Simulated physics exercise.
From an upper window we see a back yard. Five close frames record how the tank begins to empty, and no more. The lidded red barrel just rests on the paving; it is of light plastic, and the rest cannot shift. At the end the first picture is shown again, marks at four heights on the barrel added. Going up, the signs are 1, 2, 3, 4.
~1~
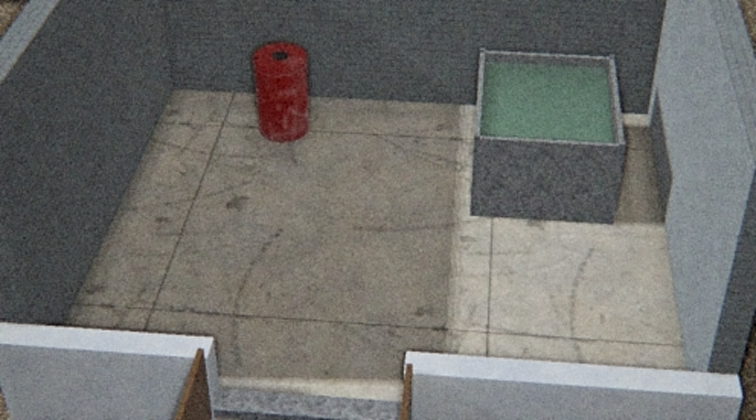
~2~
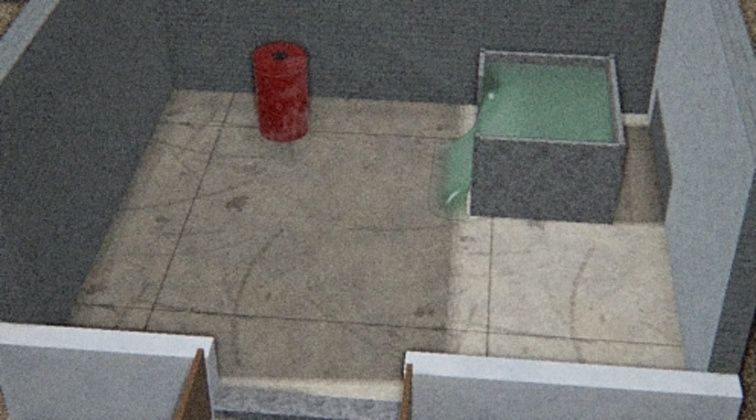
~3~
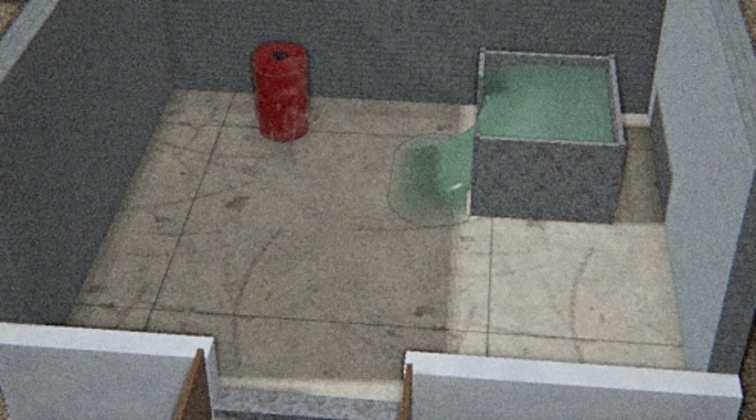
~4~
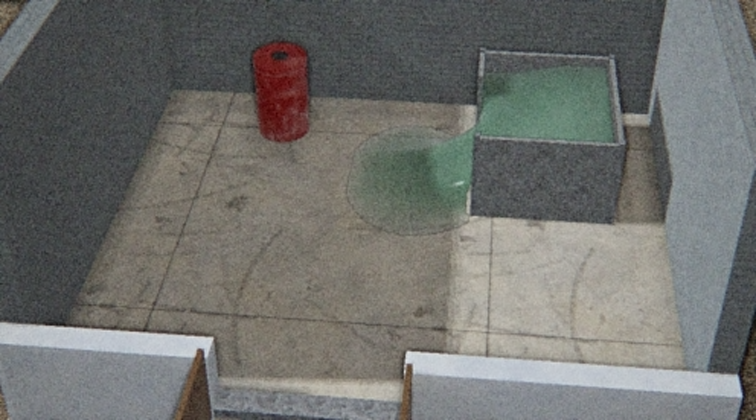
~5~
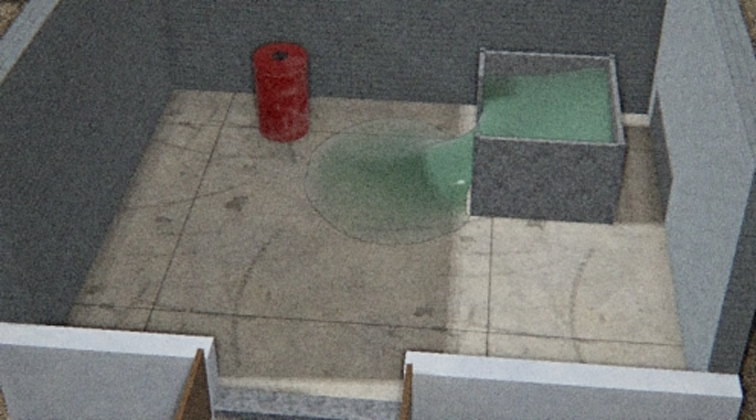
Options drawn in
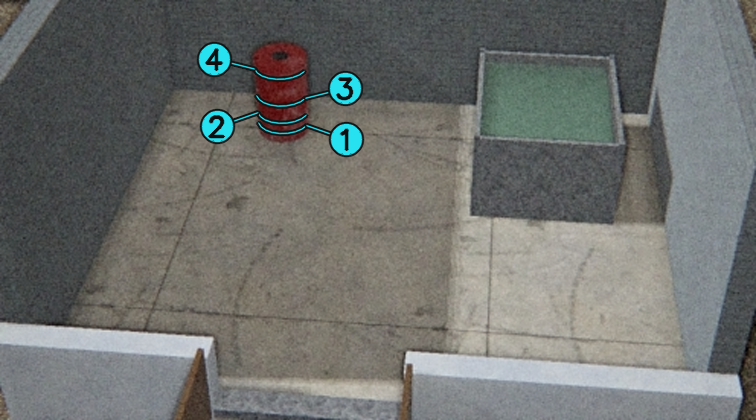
Walled back yard with a red barrel and a full tank, green water pouring from the tank's left side and spreading leftward across the ground.
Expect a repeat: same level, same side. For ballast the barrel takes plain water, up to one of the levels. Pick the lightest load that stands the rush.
Choose 3.
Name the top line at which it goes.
That would be 2.
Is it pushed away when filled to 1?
Yes, that goes wrong.
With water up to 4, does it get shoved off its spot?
No, that is safe.
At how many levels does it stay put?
Two of them.
On the marked copy, 1 at (279, 133); 2 at (279, 123); 3 at (278, 106); 4 at (276, 79); from the bottom up 1, 2, 3, 4.
With 1, it is pushed about twice its own width away.
With 2, it is pushed about half its own width away.
With 3, it does not move.
With 4, it does not move.
